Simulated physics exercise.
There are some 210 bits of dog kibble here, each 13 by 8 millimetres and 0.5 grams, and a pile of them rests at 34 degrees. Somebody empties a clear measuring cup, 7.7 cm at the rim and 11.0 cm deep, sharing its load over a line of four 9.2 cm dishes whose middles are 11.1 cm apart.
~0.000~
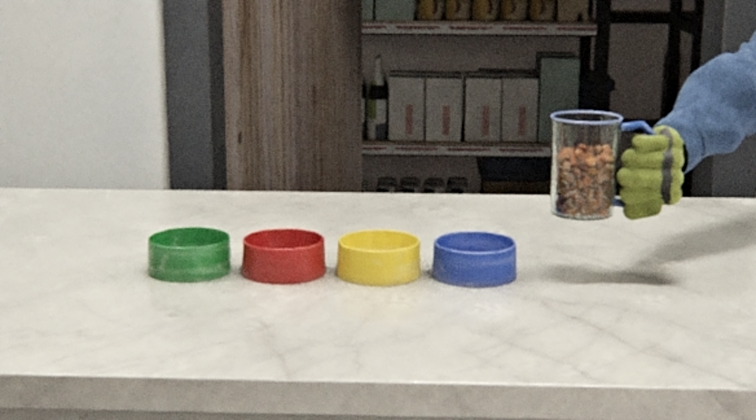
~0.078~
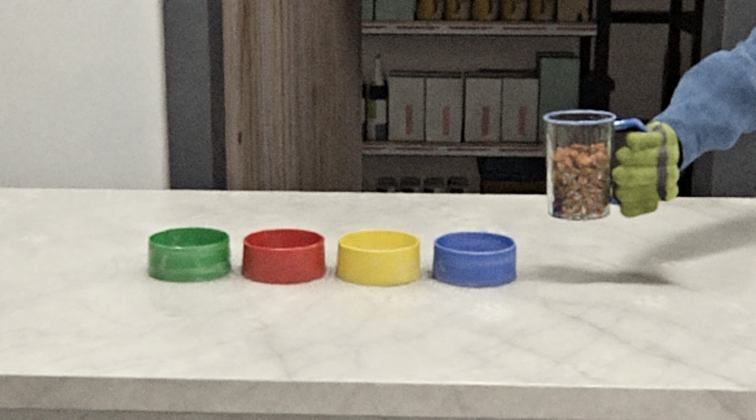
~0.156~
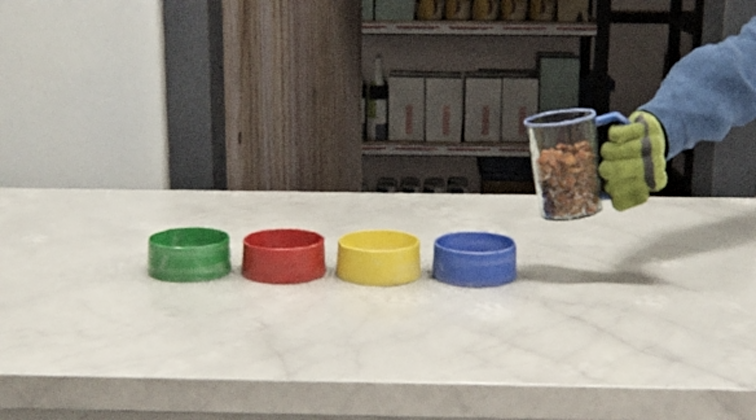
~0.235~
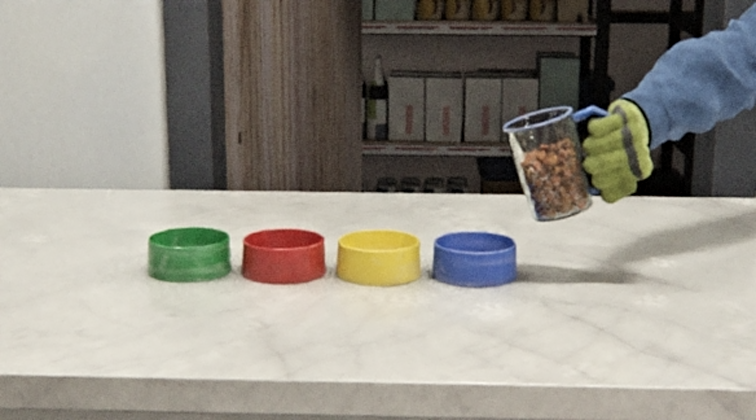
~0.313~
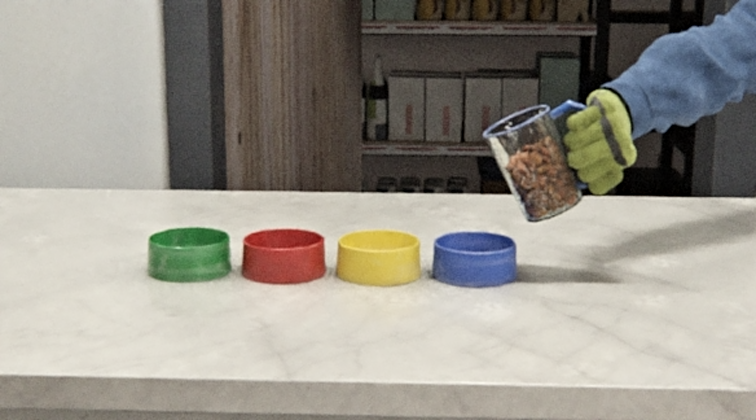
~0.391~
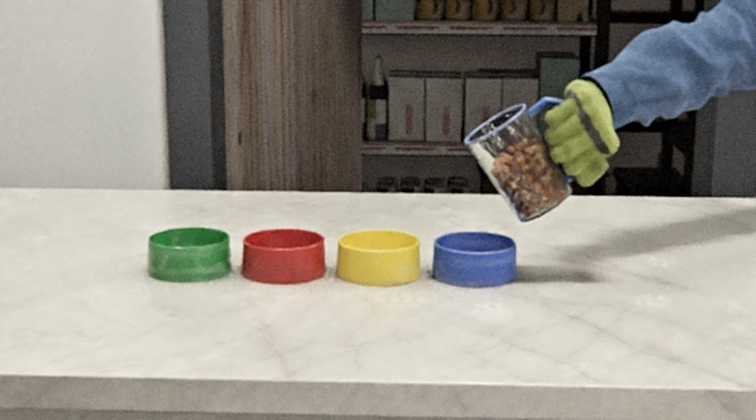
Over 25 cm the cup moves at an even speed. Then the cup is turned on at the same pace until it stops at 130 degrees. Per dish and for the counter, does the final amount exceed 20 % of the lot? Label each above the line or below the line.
Red: Above the line; blue: Below the line; green: Below the line; yellow: Below the line; counter: Above the line.
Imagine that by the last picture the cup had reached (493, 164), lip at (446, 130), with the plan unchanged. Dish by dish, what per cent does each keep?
Per cent kept: Red 50; blue 0; green 0; yellow 0.
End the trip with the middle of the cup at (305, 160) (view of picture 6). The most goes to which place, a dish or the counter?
The biggest share ends at red.
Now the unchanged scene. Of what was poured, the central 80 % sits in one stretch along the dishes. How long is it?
The stretch is around 9 cm long.
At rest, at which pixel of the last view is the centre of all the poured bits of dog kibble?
Approximately (307, 264) in the last picture.
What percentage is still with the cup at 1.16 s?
95 %.
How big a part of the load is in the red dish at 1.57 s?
Estimate: Near 45 %.
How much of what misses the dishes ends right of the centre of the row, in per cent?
Near 40 percent ends up there.
Then, at 0.86 s, tilt 80 degrees; cup holds 100 %.
After 1.16 s, tilt 110 degrees; cup holds 95 %.
After 1.57 s, tilt 130 degrees; cup holds 0 %, red 45 %, yellow 5 %.
At rest (2.3 s), red 45 %, blue 0 %, green 0 %, yellow 5 %, counter 50 %.
